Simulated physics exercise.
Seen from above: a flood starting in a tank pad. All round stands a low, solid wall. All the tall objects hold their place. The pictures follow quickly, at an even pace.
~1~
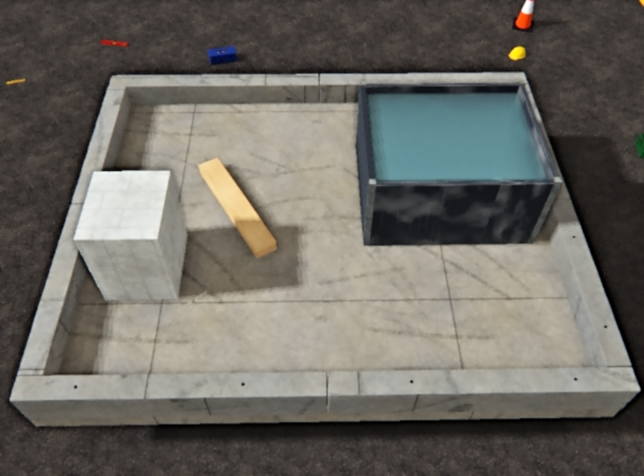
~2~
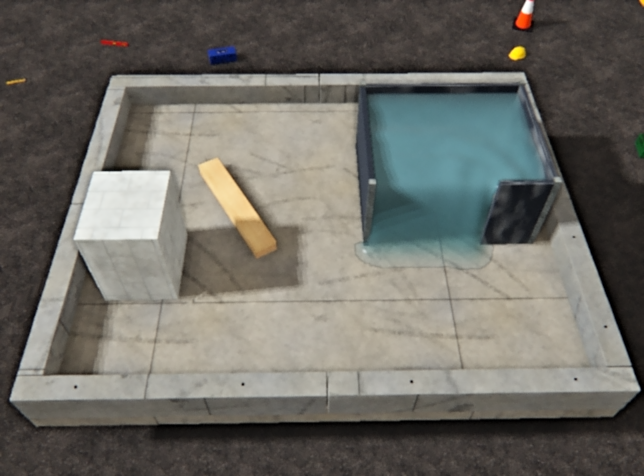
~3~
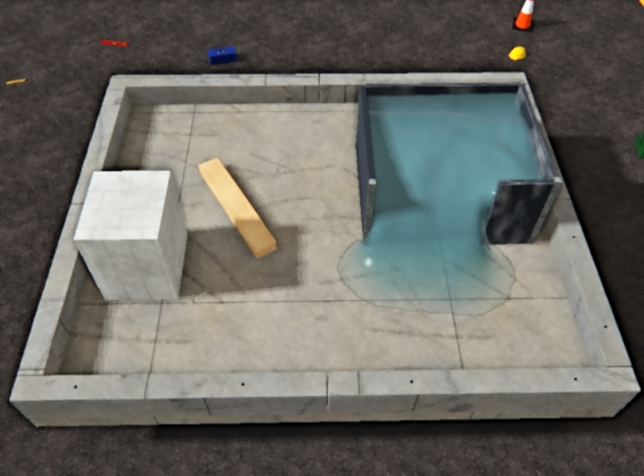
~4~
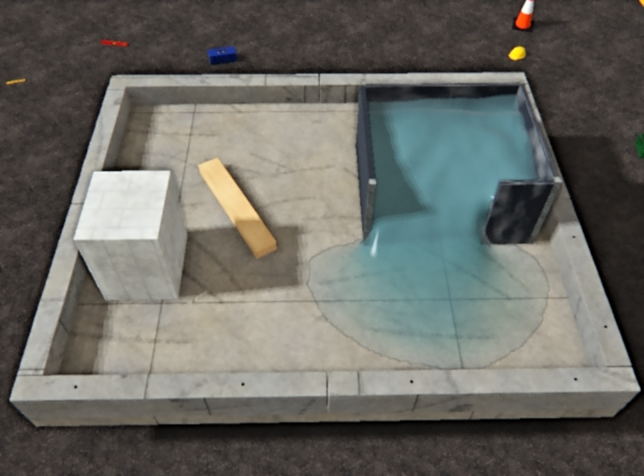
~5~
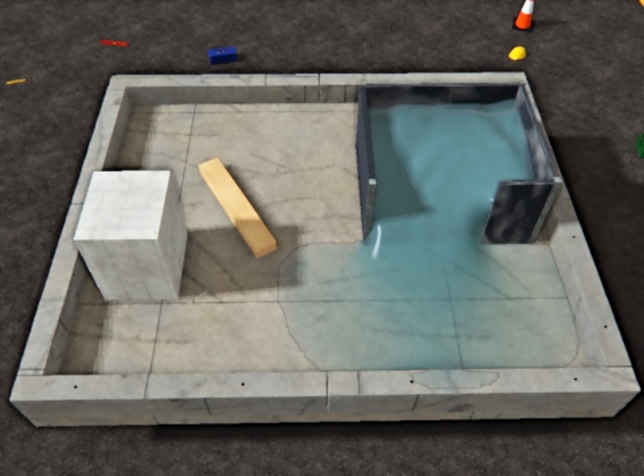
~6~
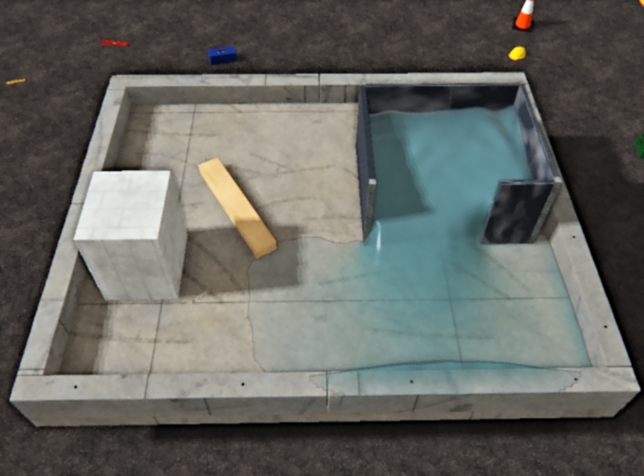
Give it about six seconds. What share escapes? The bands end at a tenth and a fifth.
Over the wall goes from a tenth to a fifth.
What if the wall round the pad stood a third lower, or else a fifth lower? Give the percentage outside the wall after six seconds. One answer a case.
In turn 32 and 22 per cent.
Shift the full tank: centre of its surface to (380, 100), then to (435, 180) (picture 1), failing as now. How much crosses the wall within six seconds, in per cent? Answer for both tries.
In turn 8 and 20 per cent.
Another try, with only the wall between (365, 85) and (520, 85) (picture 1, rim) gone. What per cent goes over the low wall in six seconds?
Roughly 30 per cent.
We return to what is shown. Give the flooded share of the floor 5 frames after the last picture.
Near 40 in a hundred.
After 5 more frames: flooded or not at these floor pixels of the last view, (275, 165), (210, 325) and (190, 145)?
In turn: Free of water, awash, free of water.
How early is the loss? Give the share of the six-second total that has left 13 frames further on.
About 90 per cent.
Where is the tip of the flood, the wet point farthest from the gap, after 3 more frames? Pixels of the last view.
Roughly at (153, 386).
A moment on, water covers 30 % of the floor; the low wall has let 1 % over.
Next, water covers 35 % of the floor; the low wall has let 5 % over.
Then, water covers 45 % of the floor; the low wall has let 12 % over.
Later, water covers 60 % of the floor; the low wall has let 13 % over.
In the end, water covers 80 % of the floor; the low wall has let 13 % over.
